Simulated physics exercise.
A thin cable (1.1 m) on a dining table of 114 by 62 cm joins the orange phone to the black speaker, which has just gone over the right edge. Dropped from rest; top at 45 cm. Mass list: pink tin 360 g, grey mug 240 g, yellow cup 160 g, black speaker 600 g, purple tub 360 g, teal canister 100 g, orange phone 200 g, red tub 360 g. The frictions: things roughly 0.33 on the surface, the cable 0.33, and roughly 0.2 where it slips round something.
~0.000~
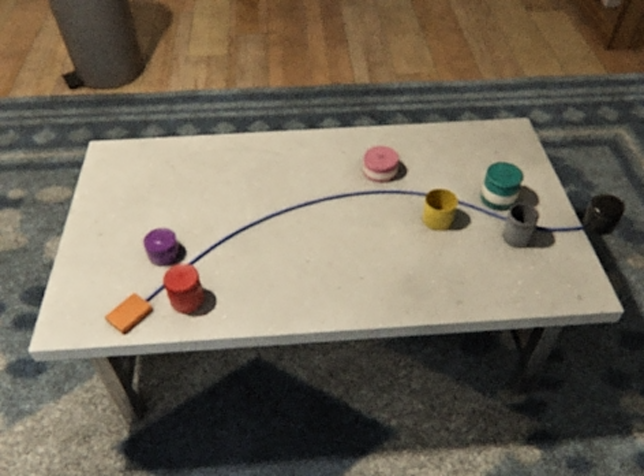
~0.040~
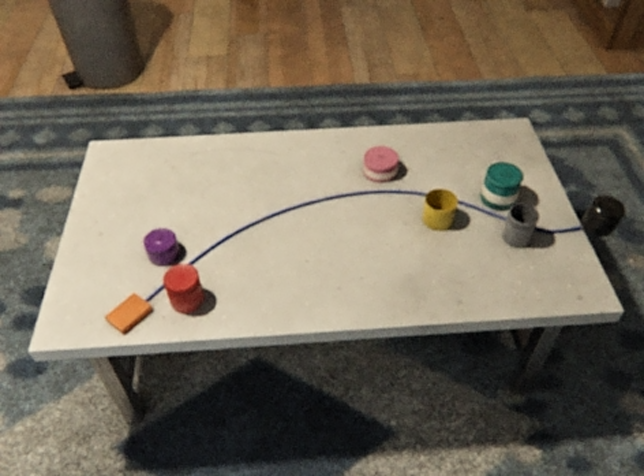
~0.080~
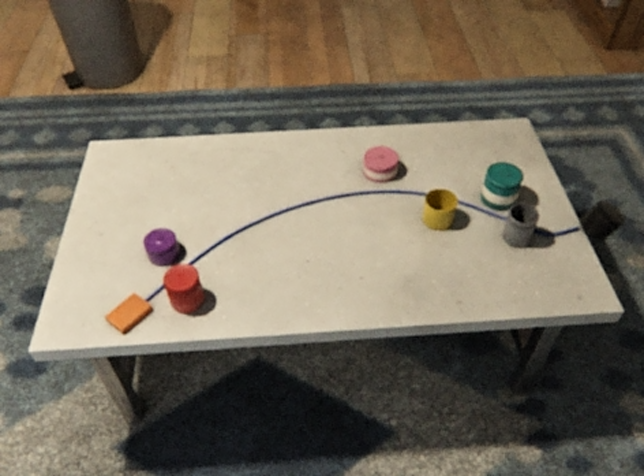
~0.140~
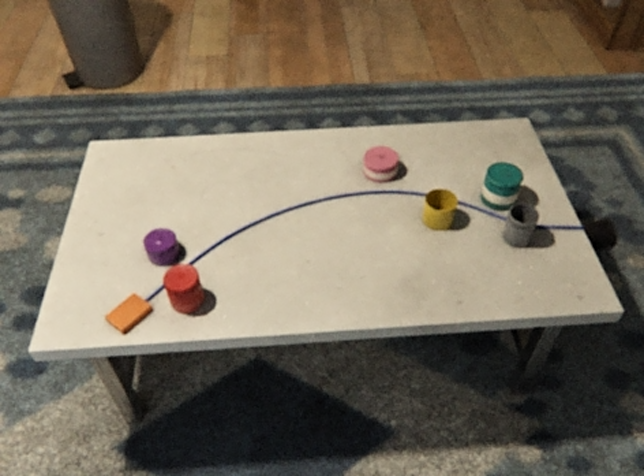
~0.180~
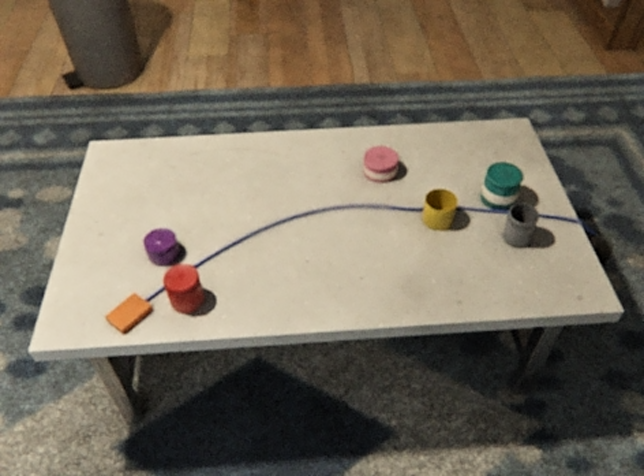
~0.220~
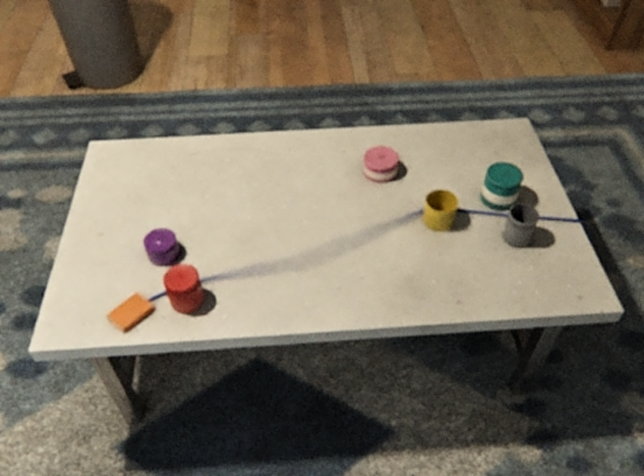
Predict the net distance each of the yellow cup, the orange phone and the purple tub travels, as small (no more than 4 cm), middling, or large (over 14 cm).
Prediction: The yellow cup large, the orange phone large, the purple tub small.
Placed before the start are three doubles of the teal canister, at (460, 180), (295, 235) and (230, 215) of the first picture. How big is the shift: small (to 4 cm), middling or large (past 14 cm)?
In that order we get a slight shift, a big shift and a slight shift.
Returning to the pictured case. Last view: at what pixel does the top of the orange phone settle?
(337, 207).
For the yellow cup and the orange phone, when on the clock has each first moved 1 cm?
Yellow cup: 0.24 s; orange phone: 0.24 s.
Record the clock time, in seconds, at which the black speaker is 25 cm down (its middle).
Time: 0.34 s.
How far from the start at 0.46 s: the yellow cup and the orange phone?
Approx. shifts - yellow cup: 20 cm; orange phone: 25 cm.
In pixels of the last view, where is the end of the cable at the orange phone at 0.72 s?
In the last view it is close to (337, 206).
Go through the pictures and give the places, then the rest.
Shows, yellow cup (441, 200); orange phone (128, 311); purple tub (159, 239); cable runs through (351, 194) (265, 218), in the first picture.
Shows, black speaker (608, 206); cable runs through (351, 194), in the second picture.
Shows, black speaker (602, 221); cable runs through (351, 194), in the third picture.
Shows, black speaker (597, 235); cable runs through (351, 194), in the fourth picture.
Shows, black speaker (590, 249); cable runs through (557, 218) (363, 206), in the fifth picture.
Shows, yellow cup (442, 201); orange phone (130, 310); purple tub (159, 239); cable runs through (580, 221) (389, 225) (304, 261), in the sixth picture.
At 0.5 s, the cable's tail end at (252, 255); orange phone 24 cm off its start, yellow cup 20 cm off its start, black speaker over the edge.
At 0.7 s, the cable's tail end at (337, 206); orange phone 46 cm off its start, yellow cup 25 cm off its start, black speaker over the edge.
At 1.0 s, the cable's tail end at (348, 201); orange phone 49 cm off its start at (337, 207), yellow cup 25 cm off its start at (506, 288), black speaker over the edge.
At 1.2 s, the cable's tail end at (348, 201); orange phone 49 cm off its start, yellow cup 25 cm off its start, black speaker over the edge.
At 2.4 s, the cable's tail end at (348, 201); orange phone 49 cm off its start at (337, 207), yellow cup 25 cm off its start at (506, 288), purple tub 0 cm off its start at (160, 239), black speaker over the edge.
